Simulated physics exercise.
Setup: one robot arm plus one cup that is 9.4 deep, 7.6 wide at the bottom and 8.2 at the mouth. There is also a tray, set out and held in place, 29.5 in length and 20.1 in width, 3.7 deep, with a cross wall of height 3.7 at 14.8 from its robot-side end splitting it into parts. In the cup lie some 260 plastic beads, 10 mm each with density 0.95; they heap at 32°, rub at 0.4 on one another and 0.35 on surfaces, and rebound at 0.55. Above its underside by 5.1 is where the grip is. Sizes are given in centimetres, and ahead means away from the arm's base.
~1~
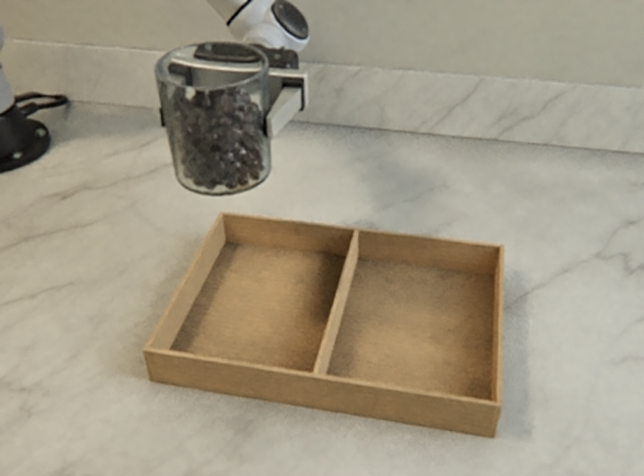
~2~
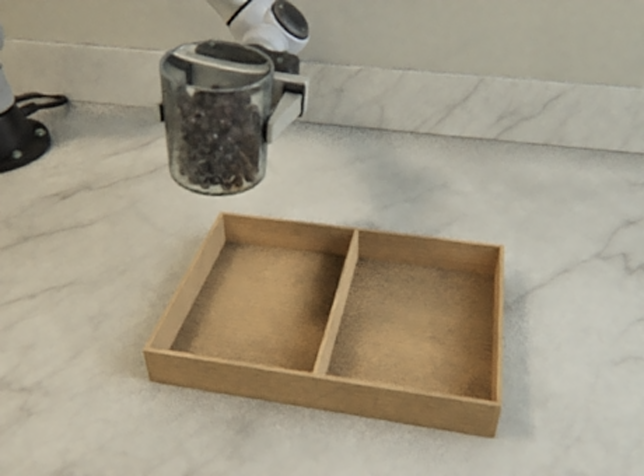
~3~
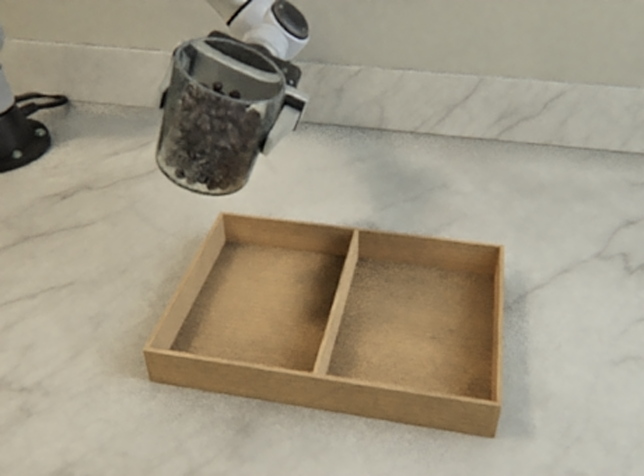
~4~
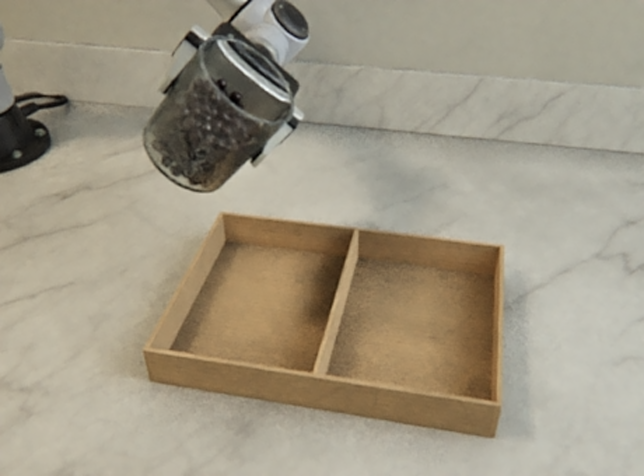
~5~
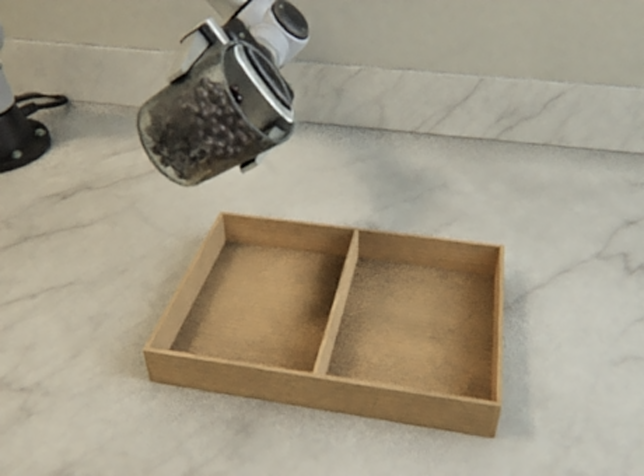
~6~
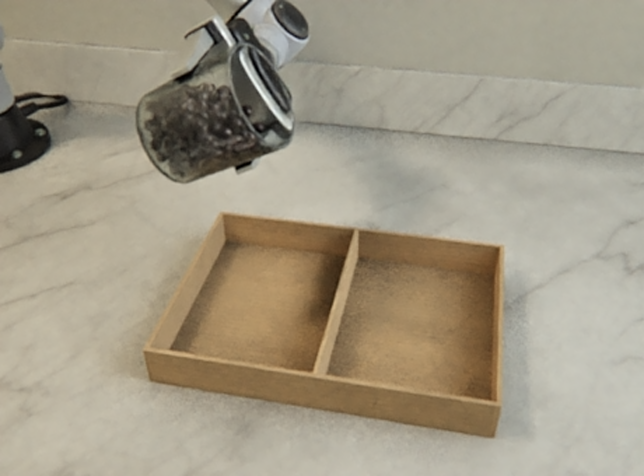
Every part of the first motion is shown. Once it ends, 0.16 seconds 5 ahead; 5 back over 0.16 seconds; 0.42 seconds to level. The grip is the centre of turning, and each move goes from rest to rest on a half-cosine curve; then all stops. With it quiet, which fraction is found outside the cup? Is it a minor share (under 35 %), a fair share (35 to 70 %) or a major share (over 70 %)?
It is a minor share.
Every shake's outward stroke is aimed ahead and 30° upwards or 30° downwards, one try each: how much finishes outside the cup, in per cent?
10 and 0 %.
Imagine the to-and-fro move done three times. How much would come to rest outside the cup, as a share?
20 per cent or so.
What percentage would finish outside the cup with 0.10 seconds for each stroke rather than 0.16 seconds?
I'd expect close to 30 per cent then.
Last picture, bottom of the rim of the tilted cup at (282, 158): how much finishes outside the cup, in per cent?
About 40 per cent.
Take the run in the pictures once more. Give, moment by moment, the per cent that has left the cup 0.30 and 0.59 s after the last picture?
I'd put it near 5 percent first and near 5 percent later.
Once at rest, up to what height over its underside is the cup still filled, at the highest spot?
About 8.0 cm.
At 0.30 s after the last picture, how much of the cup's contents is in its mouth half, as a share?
Roughly 40 %.
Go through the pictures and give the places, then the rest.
The first picture shows cup middle at (218, 121), level; upper third of the load around (220, 121), from x 175 to 260, top at y 90; 260 in the cup.
The second picture shows cup middle at (218, 121), tilted 6° forward; upper third of the load around (215, 119), from x 175 to 260, top at y 90.
The third picture shows cup middle at (216, 121), tilted 21° forward; upper third of the load around (204, 118), from x 170 to 260, top at y 85.
The fourth picture shows cup middle at (215, 120), tilted 40° forward; upper third of the load around (197, 112), from x 160 to 255, top at y 80.
The fifth picture shows cup middle at (214, 119), tilted 55° forward; upper third of the load around (193, 106), from x 155 to 245, top at y 80.
The sixth picture shows cup middle at (214, 118), tilted 61° forward; upper third of the load around (190, 108), from x 150 to 260, top at y 90; 260 in the cup.
Then, 0.30 s after the last picture, tilted 61° forward, highest piece 22 above the table; 249 in the cup, 11 in flight or on a rim.
Then, 0.59 s after the last picture, tilted 17° forward, highest piece 25 above the table; 243 in the cup, 10 in the far-side part, 5 in the robot-side part, 2 in flight or on a rim.
Then, 0.94 s after the last picture, level, highest piece 24 above the table; 243 in the cup, 11 in the far-side part, 6 in the robot-side part.
Then, 1.99 s after the last picture, level, highest piece 24 above the table; 243 in the cup, 11 in the far-side part, 6 in the robot-side part.
Final count, 243 in the cup, 11 in the far-side part, 6 in the robot-side part. That is 7 % outside the cup.
